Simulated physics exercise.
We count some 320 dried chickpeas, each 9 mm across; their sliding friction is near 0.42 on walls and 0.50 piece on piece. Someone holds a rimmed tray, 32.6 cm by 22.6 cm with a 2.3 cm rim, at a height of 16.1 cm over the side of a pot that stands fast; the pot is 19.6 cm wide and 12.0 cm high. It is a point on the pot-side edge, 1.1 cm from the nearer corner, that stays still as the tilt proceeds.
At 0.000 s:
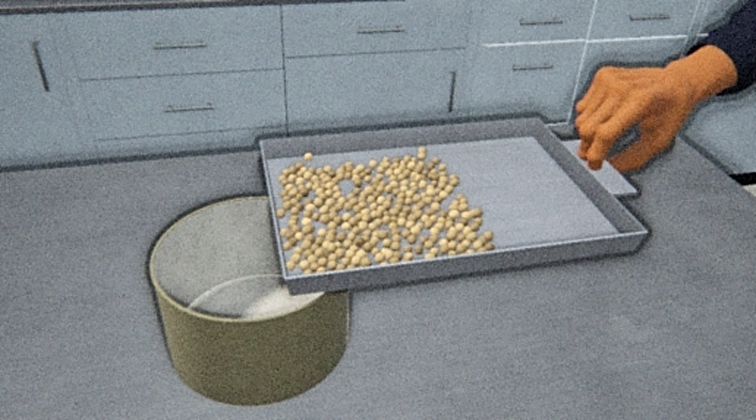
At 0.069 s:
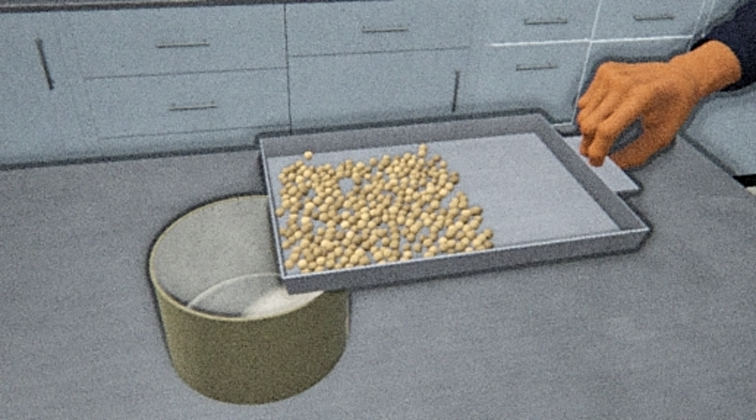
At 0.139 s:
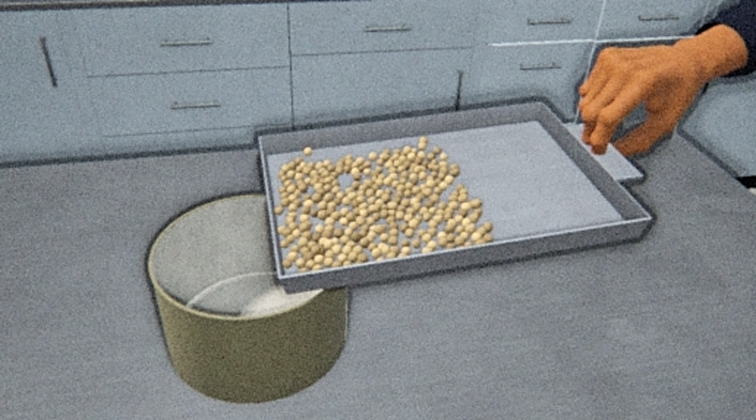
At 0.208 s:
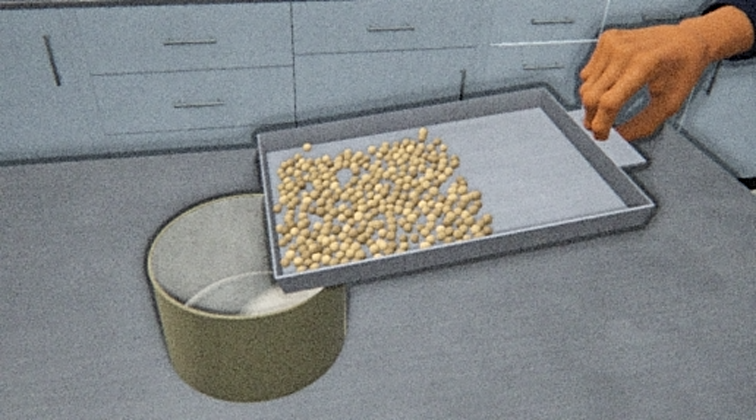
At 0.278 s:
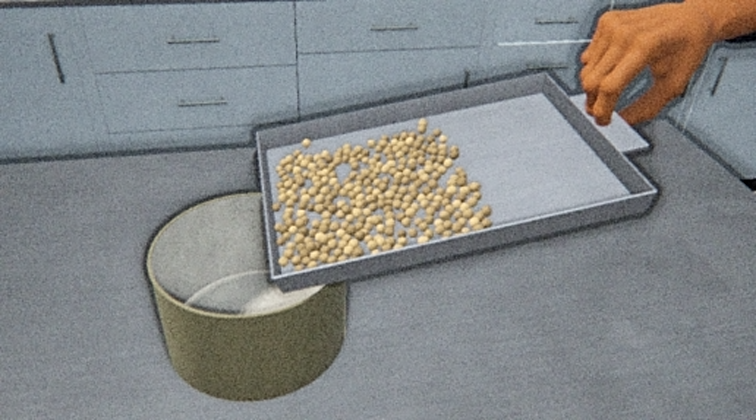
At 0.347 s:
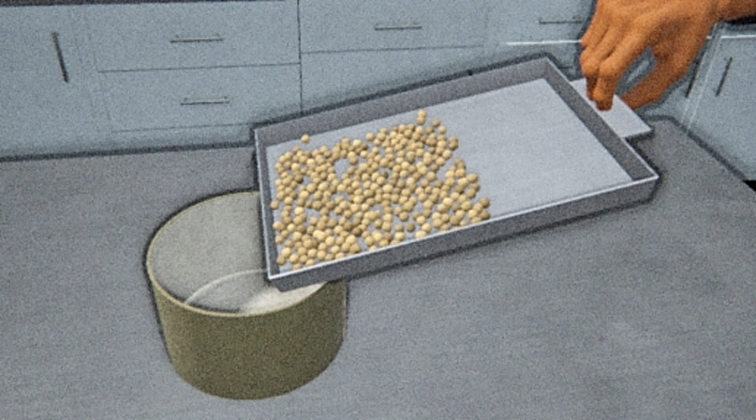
A grey rimmed tray holding a spread of small round tan pieces tilts gradually as a hand at its right end lifts that side, while its left edge stays over the rim of a still, olive-coloured pot on a grey counter.
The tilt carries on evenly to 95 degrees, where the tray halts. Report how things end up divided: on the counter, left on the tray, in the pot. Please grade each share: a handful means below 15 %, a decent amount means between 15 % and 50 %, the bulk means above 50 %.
Counter: A decent amount, left on the tray: A handful, pot: The bulk.
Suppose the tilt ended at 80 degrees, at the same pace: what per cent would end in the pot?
Roughly 40 %.
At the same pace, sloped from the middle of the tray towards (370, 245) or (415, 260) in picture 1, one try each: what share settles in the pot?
That would be close to 0 per cent, then close to 0 per cent.
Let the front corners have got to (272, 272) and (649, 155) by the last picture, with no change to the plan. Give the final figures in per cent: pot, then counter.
Split: Pot = 85, counter = 15.
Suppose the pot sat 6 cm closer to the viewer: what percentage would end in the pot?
Around 85 per cent.
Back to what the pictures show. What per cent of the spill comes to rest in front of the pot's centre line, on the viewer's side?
Share: Some 90 %.
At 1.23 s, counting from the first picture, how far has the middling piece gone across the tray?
By then it sits near 3 cm from where it began.
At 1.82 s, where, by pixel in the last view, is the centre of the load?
Expected load position: Near (268, 166).
After 1.23 s, tilt 51 degrees; the tray holds 100 %, the pot 0 %.
Then, at 1.82 s, tilt 76 degrees; the tray holds 100 %, the pot 0 %.
Then, at 2.47 s, tilt 95 degrees; the tray holds 15 %, the pot 50 %.
In the end, at 3.4 s, counter 40 %, tray 0 %, pot 60 %.
